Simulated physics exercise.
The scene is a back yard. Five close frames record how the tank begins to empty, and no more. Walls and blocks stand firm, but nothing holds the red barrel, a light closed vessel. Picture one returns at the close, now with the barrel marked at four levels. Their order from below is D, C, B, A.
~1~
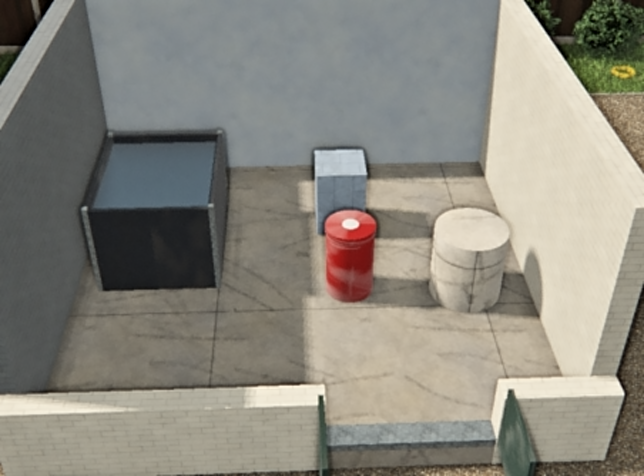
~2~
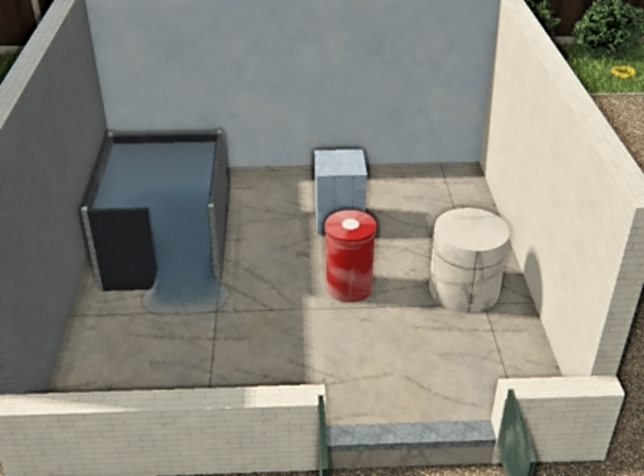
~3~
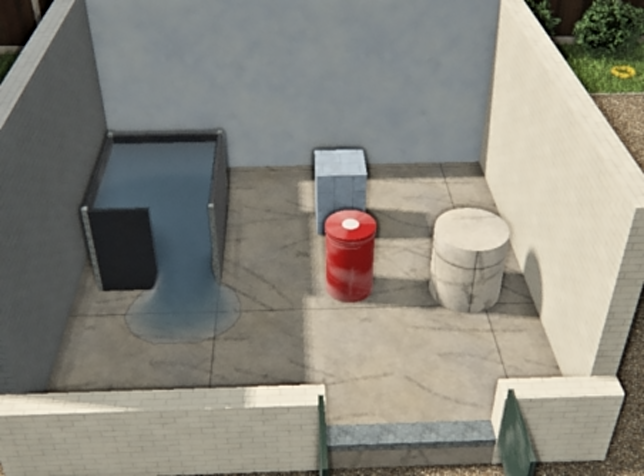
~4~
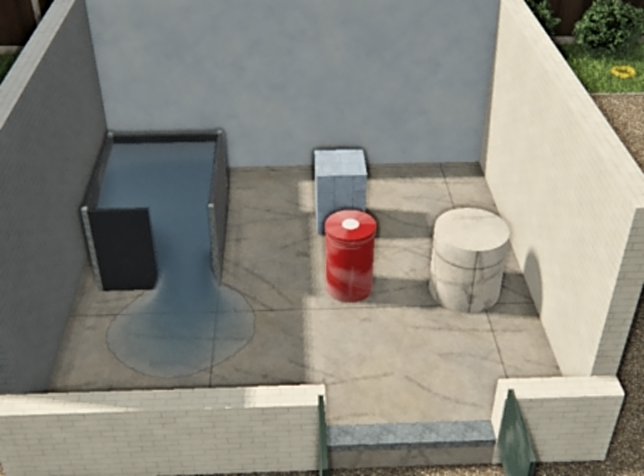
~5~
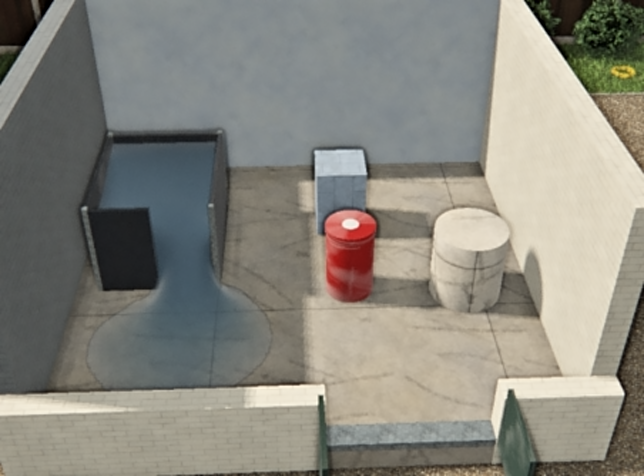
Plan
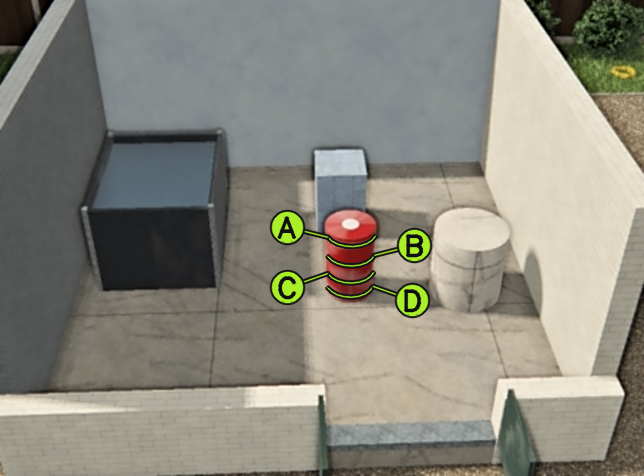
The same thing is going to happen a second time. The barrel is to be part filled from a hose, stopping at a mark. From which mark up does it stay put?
Mark D just does it.
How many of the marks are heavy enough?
All of the four.
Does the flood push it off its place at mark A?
No, that is safe.
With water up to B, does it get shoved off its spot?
No, not at all.
On the marked copy, A at (352, 246); B at (352, 265); C at (351, 283); D at (351, 297); from the bottom up D, C, B, A.
Choosing A, it does not move.
Choosing B, it does not move.
Choosing C, it does not move.
Choosing D, it does not move.
